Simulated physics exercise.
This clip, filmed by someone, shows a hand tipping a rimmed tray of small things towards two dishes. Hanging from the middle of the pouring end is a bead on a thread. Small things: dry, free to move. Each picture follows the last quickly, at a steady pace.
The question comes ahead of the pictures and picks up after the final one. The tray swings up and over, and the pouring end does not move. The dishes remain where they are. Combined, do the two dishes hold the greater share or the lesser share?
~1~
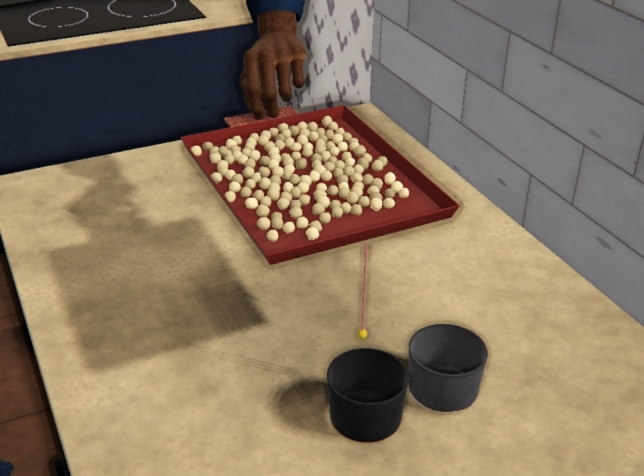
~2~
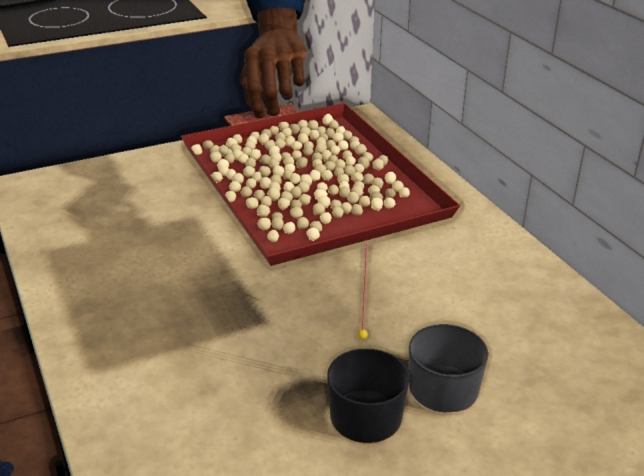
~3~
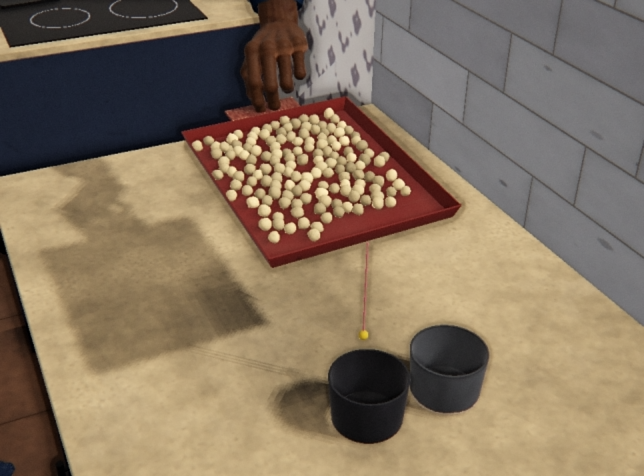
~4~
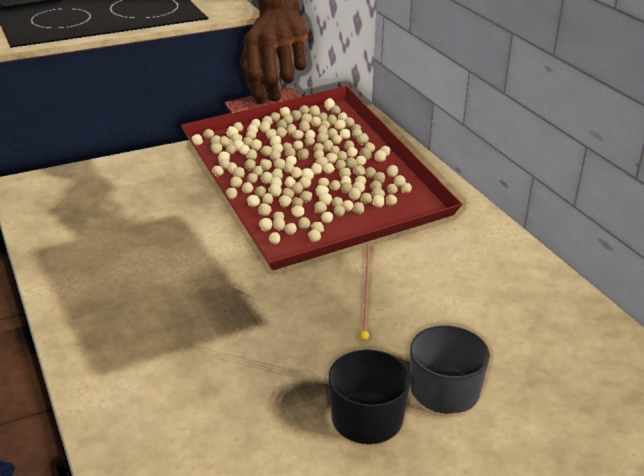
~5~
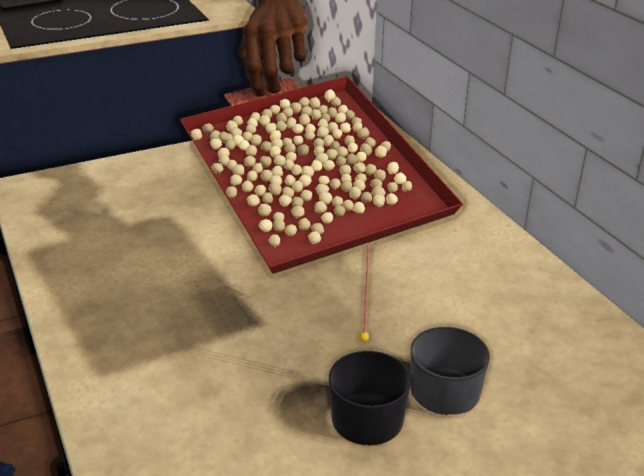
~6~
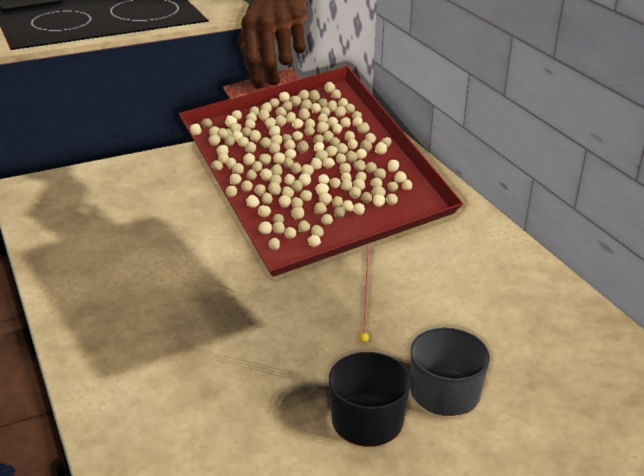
Most likely the spill will be the greater part.
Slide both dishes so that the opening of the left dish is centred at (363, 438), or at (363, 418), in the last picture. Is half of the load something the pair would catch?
For the two places in order: A minority share, a minority share.
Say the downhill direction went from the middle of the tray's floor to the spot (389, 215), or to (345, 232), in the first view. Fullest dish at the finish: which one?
So, the dish at the right the first time round, the dish at the left the second.
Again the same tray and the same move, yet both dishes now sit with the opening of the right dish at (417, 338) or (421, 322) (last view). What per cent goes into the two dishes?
Approximately 20 percent, followed by approximately 0 percent.
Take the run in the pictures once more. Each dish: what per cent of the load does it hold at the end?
So the left dish keeps 10 per cent, and the right one keeps 0 per cent.
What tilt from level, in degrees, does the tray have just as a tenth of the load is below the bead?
Somewhere around 80 degrees.
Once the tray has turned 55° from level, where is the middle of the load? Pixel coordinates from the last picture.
In the last view the centre sits at roughly (300, 204).
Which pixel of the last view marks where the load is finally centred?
Somewhere around (288, 447) in the final view.
Just after the last frame, tray tipped steeply; almost all on the tray; just a few outside both; just a few in the air.
A moment on, tray tipped right over; about a tenth on the tray; about a tenth in the left dish; just a few in the right dish; roughly two thirds outside both; about a tenth in the air.
Further on, tray tipped past a quarter turn; about a tenth in the left dish; just a few in the right dish; the larger part outside both.
When it is over, tray tipped past a quarter turn; about a tenth in the left dish; just a few in the right dish; the larger part outside both.
